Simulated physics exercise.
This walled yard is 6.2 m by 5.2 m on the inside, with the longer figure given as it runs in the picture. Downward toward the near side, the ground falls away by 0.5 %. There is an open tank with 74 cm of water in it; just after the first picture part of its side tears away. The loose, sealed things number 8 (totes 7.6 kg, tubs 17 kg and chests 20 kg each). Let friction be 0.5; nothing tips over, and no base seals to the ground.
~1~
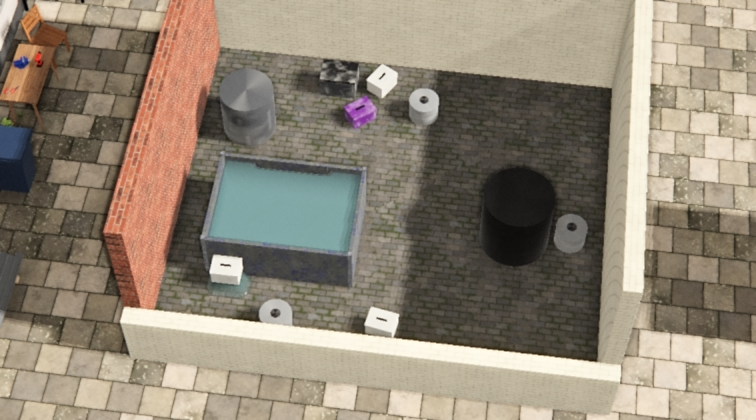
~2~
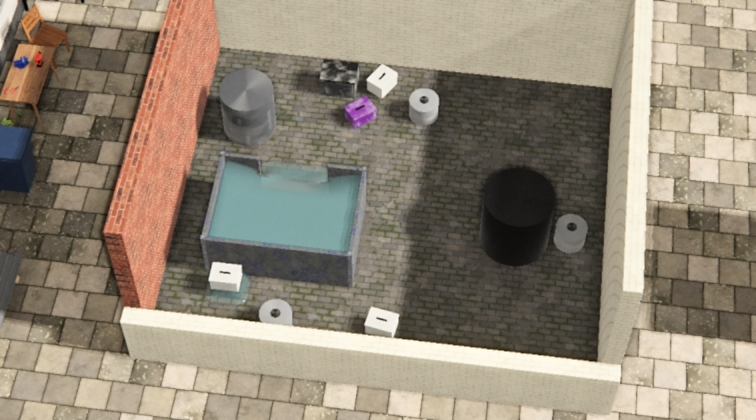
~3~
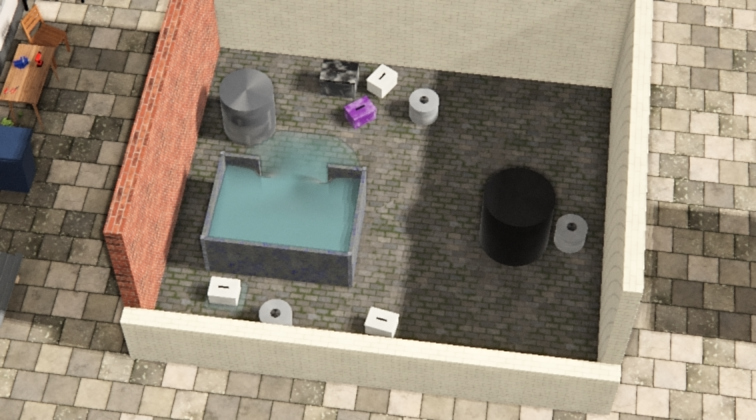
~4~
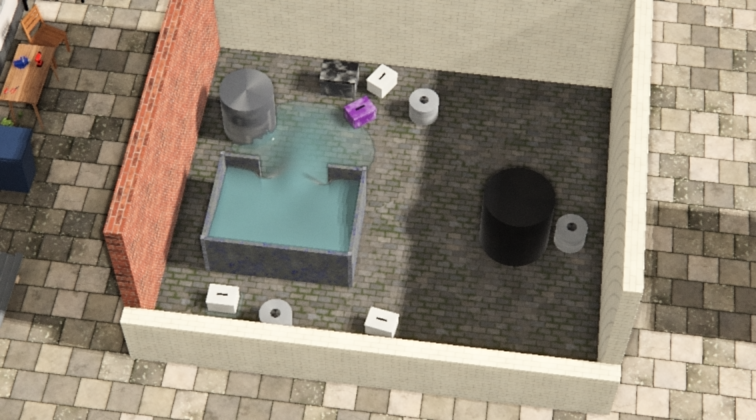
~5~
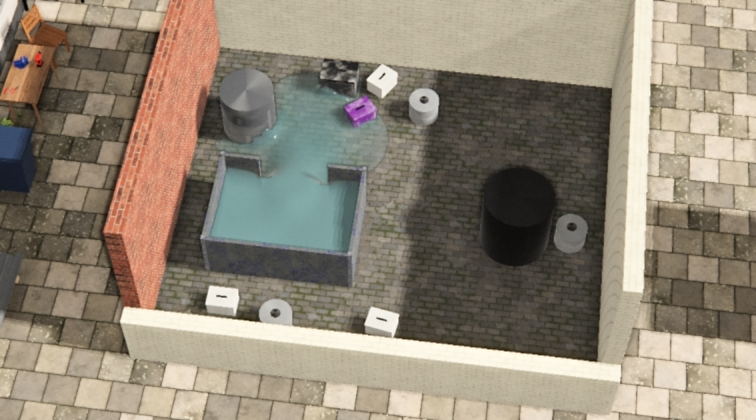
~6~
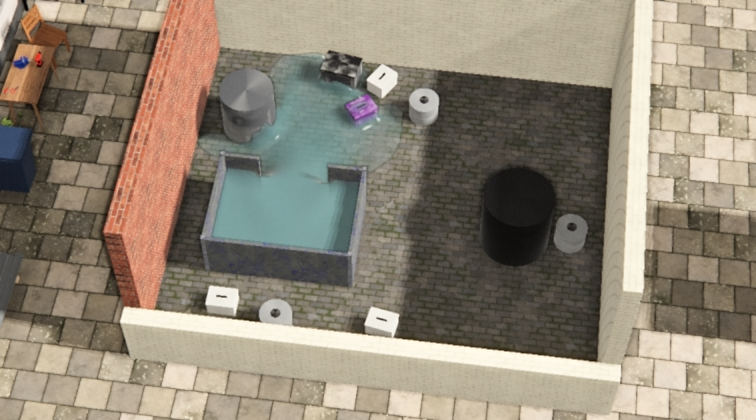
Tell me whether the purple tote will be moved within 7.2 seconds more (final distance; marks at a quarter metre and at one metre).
The purple tote goes a long distance.
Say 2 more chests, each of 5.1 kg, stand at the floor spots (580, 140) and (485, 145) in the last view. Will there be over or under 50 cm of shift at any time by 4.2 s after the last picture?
Taking them in order, they end up greater and greater.
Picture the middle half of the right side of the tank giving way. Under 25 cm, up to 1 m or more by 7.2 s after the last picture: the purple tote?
Note: Purple tote displaced moderately.
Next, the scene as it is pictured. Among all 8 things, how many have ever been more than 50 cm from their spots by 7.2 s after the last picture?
My count gives 6.
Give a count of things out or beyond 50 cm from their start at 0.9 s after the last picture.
The number comes to 2.
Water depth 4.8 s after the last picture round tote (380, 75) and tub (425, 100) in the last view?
10 and 11 cm.
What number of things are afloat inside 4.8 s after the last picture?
4 at that moment.
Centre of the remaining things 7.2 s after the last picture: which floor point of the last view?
Centre of the remaining things: Roughly (456, 296).
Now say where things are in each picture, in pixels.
The first frame shows the purple tote at (360, 108), on the bottom; water covers 2.9 m2; 0 of 8 have shifted.
The second frame shows the purple tote at (360, 108), on the bottom; water covers 3.5 m2; 1 of 8 have shifted.
The third frame shows the purple tote at (360, 108), on the bottom; water covers 4.4 m2; 1 of 8 have shifted.
The fourth frame shows the purple tote at (360, 108) rests on the ground; water covers 5.4 m2; 1 of 8 have shifted.
The fifth frame shows the purple tote at (360, 108) rests on the ground; 6.2 m2 under water; 1 of 8 have shifted.
The sixth frame shows the purple tote at (362, 106) rests on the ground, 4 cm from its start; 7.1 m2 under water; 2 of 8 have shifted.
Then, 0.9 s after the last picture the purple tote is near (415, 79), 1.0 m from its start, afloat; 3 afloat.
Then, 2.8 s after the last picture the purple tote is near (597, 134), 3.6 m from its start, afloat; 1 afloat.
Then, 4.8 s after the last picture the purple tote is near (590, 238), 4.1 m from its start, afloat; 4 afloat.
Then, 7.2 s after the last picture the purple tote is near (540, 356), 4.9 m from its start, afloat; 4 afloat.
